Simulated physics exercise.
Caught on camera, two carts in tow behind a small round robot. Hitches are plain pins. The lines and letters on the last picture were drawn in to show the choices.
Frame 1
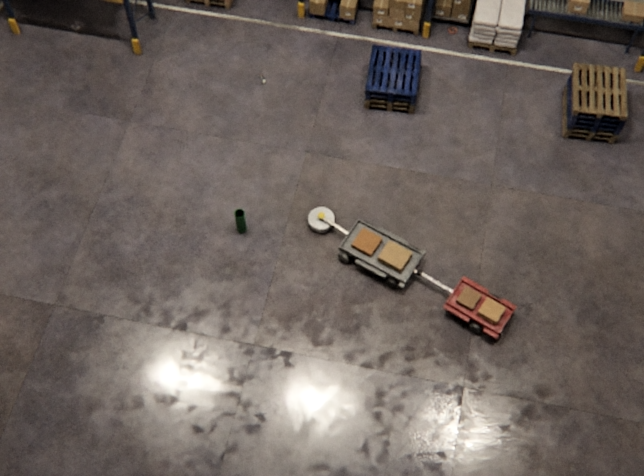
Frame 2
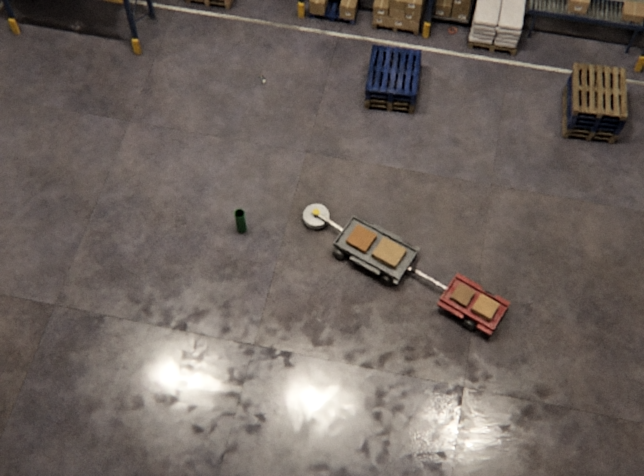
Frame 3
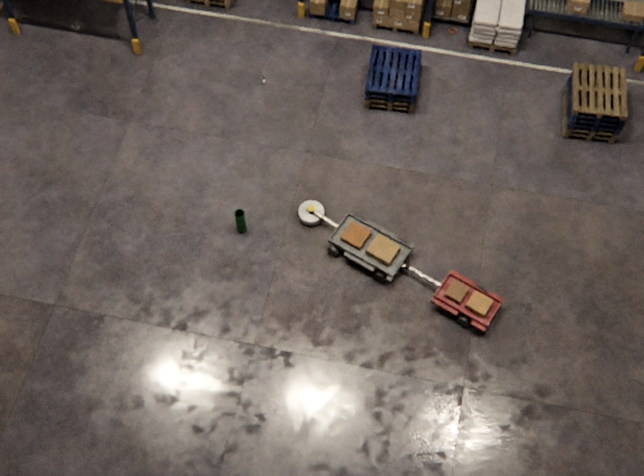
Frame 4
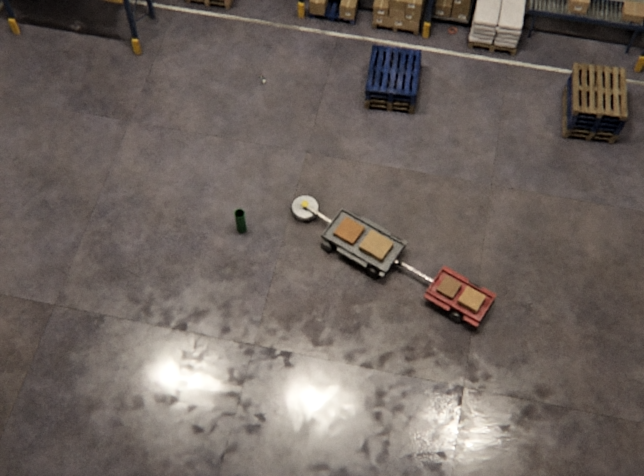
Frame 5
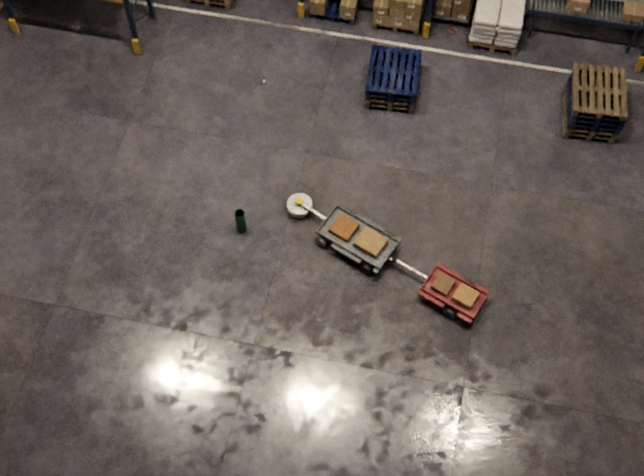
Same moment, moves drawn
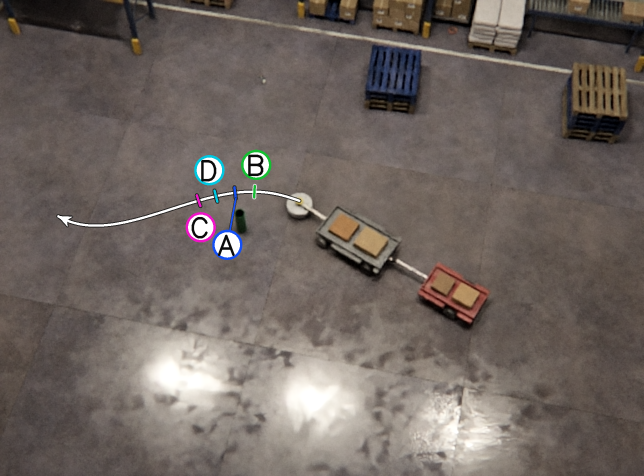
At the start, a small round white robot is hitched to a grey cart and a red cart, each carrying boxes, to the right of a green post on a warehouse floor. The robot pulls both carts a short way toward the upper left, while the post and nearby pallets stay still.
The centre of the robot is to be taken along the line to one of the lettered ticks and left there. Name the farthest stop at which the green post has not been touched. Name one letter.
It can go as far as D.
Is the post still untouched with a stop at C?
For that mark, no.
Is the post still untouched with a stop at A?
Yes.
On the marked copy, A at (235, 193); B at (254, 192); C at (199, 201); D at (216, 196); the route from (299, 201) via (177, 207) to (58, 216).
With D. Early on, robot (271, 197), last cart (427, 277).
Further on, robot (242, 196), last cart (402, 263).
At the end, robot (217, 200), last cart (381, 251); nothing has been touched.
As for the rest, A is safe but short; B is safe but short; C is too far, the post has been hit.
